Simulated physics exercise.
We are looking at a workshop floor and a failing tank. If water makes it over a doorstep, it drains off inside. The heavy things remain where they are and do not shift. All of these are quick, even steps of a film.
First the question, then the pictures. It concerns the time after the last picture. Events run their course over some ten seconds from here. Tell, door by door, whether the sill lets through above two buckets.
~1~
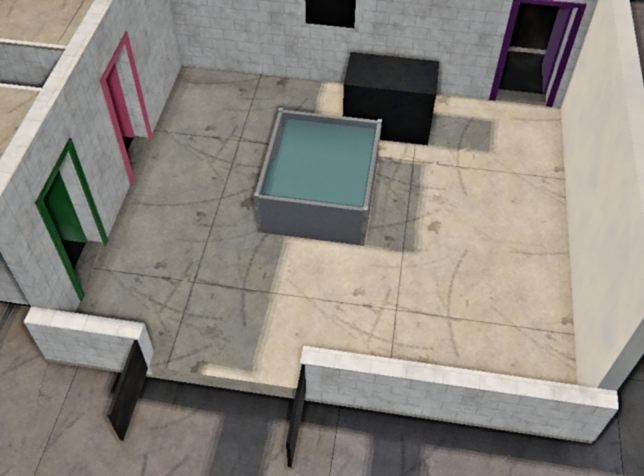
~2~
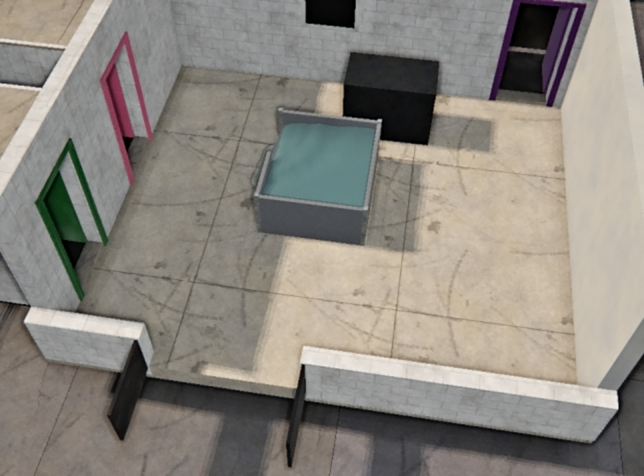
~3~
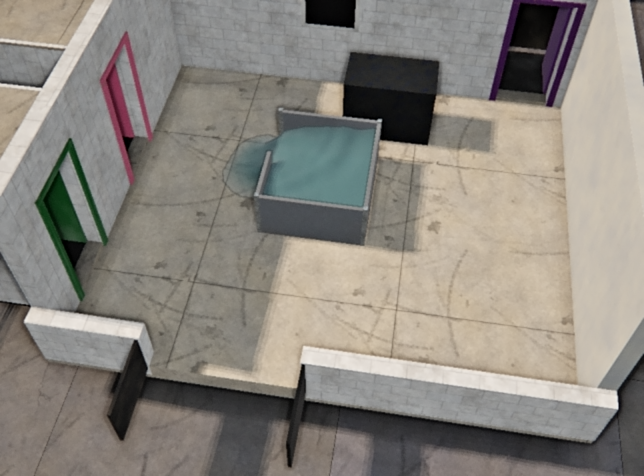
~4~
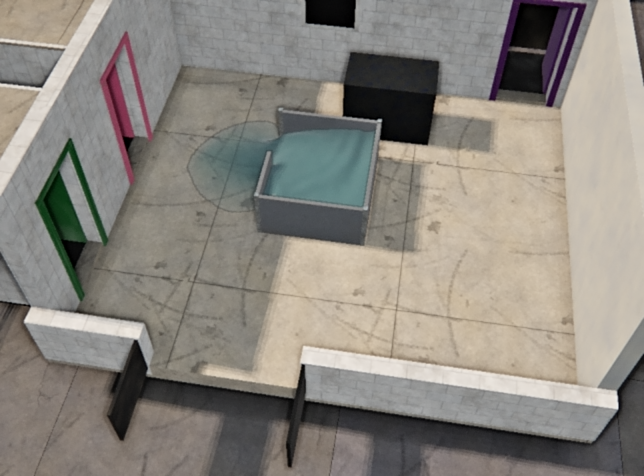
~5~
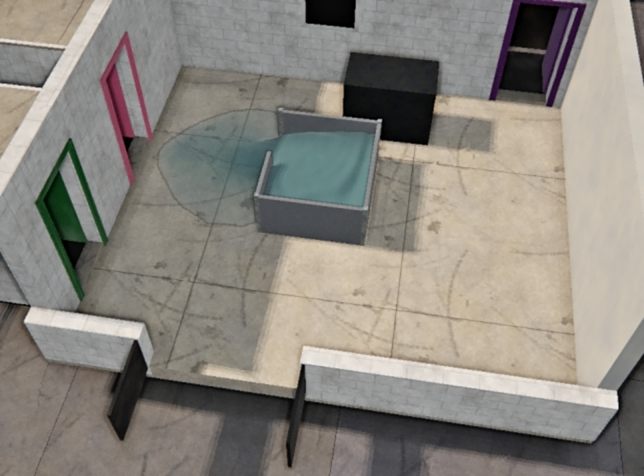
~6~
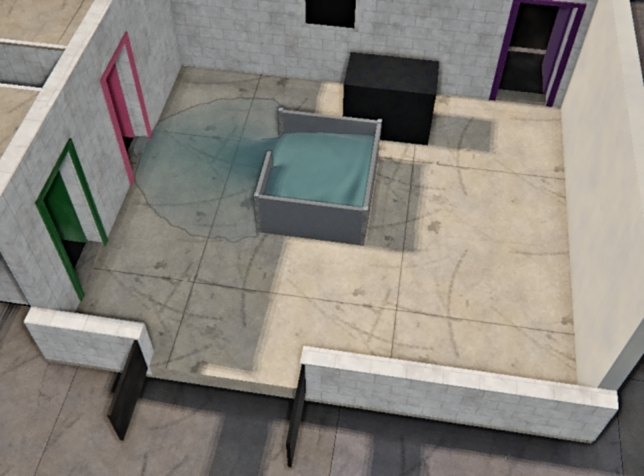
At the end, the pink door sees more than two pails; the purple door sees two pails or less; the green door sees two pails or less.
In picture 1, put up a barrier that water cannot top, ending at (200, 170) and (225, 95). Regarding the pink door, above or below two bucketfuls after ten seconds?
Pink door: Falls short.
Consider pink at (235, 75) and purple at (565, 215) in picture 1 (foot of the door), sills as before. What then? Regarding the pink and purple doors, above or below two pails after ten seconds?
The pink one spills past the mark, and the purple one never reaches the limit.
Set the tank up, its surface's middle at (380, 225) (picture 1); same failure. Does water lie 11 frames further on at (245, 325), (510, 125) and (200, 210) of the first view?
Spared, spared, soaked.
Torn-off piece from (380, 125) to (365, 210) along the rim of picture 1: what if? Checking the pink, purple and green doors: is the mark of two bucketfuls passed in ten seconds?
In order, pink door remains short of it, purple door overshoots the limit, green door remains short of it.
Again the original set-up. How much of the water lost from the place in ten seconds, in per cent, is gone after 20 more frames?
It comes to around 60 per cent.
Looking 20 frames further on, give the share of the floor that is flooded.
About 35 per cent.
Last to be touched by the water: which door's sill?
That's the one in purple.
A moment on, water covers 20 % of the floor; the pink door over two buckets in, the purple door not reached, the green door not reached.
Next, water covers 25 % of the floor; the pink door far over two buckets in, the purple door not reached, the green door wet at the sill, nothing in.
Then, water covers 35 % of the floor; the pink door far over two buckets in, the purple door not reached, the green door wet at the sill, nothing in.
Later, water covers 60 % of the floor; the pink door far over two buckets in, the purple door wet at the sill, nothing in, the green door wet at the sill, nothing in.
In the end, water covers 90 % of the floor; the pink door far over two buckets in, the purple door under two buckets in, the green door wet at the sill, nothing in.
